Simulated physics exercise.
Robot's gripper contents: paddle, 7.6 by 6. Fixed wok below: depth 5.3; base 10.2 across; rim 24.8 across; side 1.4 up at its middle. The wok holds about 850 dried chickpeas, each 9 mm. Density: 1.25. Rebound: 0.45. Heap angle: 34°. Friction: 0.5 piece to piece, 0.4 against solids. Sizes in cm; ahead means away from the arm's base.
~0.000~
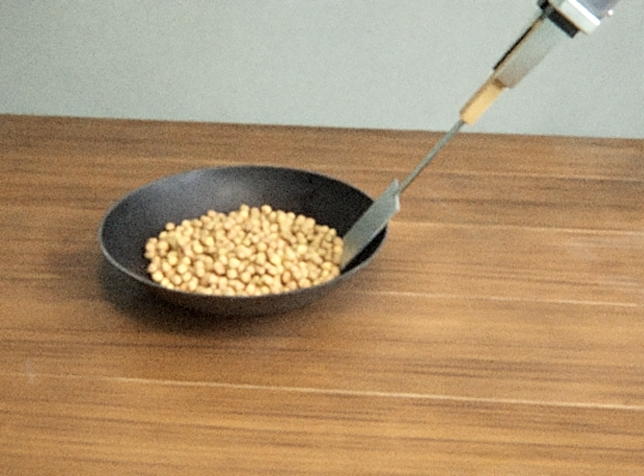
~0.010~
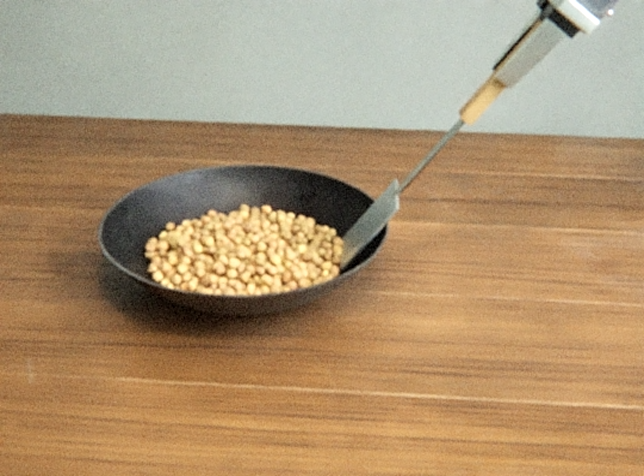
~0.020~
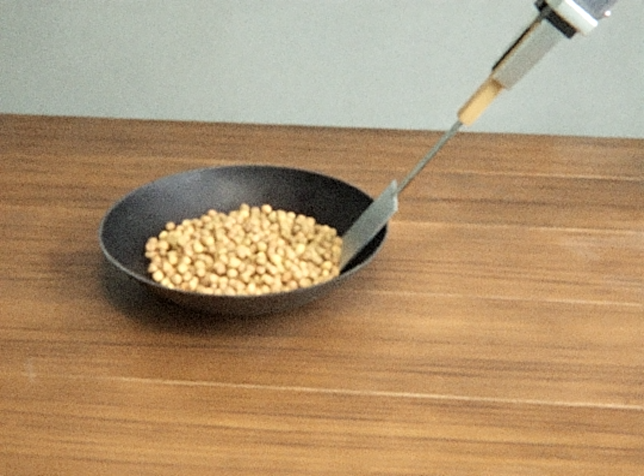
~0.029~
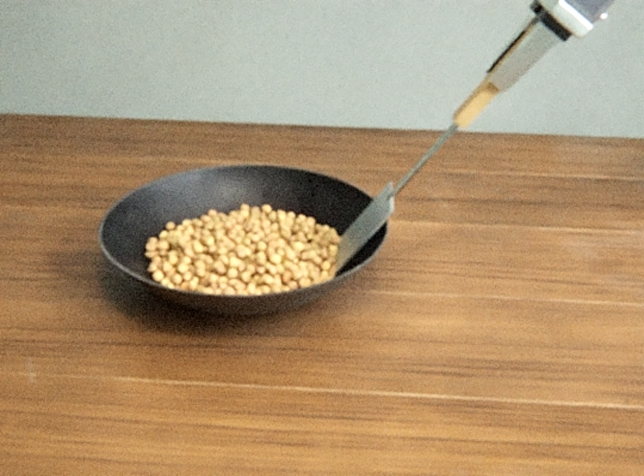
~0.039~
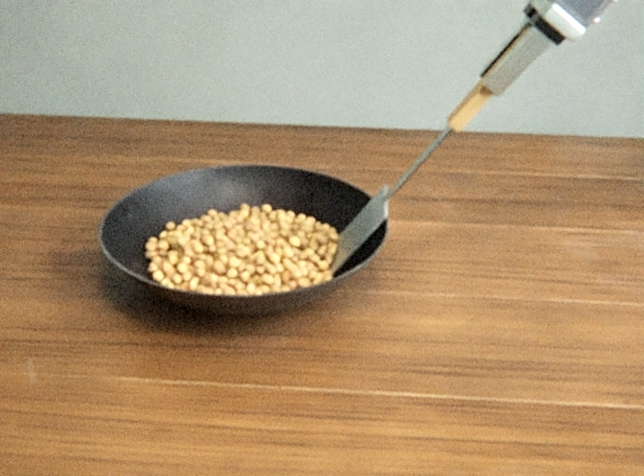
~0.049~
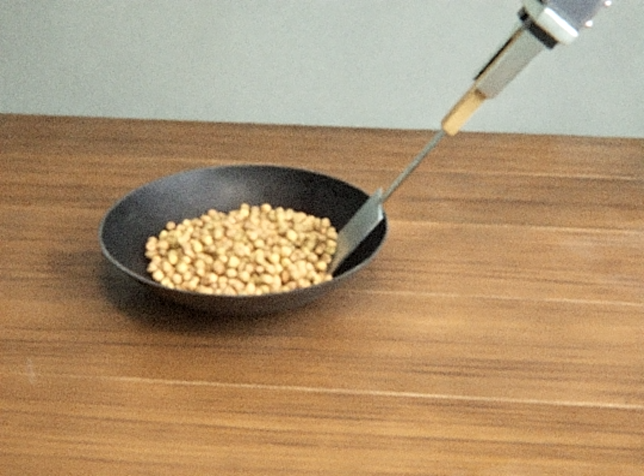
A robot arm's metal paddle, dipping into the right side of a dark wok of dried chickpeas on a wooden table, rests almost still at first. It then shifts slightly leftward against the heap's edge, nudging the nearest chickpeas a little while the wok stays in place.
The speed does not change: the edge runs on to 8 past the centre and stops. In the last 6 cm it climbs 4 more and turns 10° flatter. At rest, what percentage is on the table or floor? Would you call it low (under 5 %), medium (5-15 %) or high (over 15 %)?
I would call it medium.
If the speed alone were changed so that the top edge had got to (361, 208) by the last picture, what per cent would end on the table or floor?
Some 25 percent.
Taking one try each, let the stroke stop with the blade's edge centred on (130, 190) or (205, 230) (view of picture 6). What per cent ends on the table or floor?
The two tries give near 15 and near 0 in a hundred.
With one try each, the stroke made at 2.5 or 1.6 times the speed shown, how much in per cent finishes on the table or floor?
Close to 25 and 15 percent respectively.
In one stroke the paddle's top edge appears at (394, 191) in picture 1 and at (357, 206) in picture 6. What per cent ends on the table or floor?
25 %.
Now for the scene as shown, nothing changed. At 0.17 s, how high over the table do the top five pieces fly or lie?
4 cm or so.
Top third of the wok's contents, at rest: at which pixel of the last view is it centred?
Close to pixel (162, 238).
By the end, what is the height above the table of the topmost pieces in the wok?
About 6.0 cm above the table.
After 0.17 s, sloping 54°, highest piece 4 above the table; 851 in the wok.
After 0.28 s, sloping 50°, highest piece 6 above the table; 851 in the wok.
After 0.54 s, sloping 44°, highest piece 6 above the table; 790 in the wok, 54 on the table or floor, 7 on the blade or in flight.
After 1.59 s, sloping 44°, highest piece 6 above the table; 790 in the wok, 61 on the table or floor.
In the end, 790 in the wok, 61 on the table or floor. That is 7 % on the table or floor.
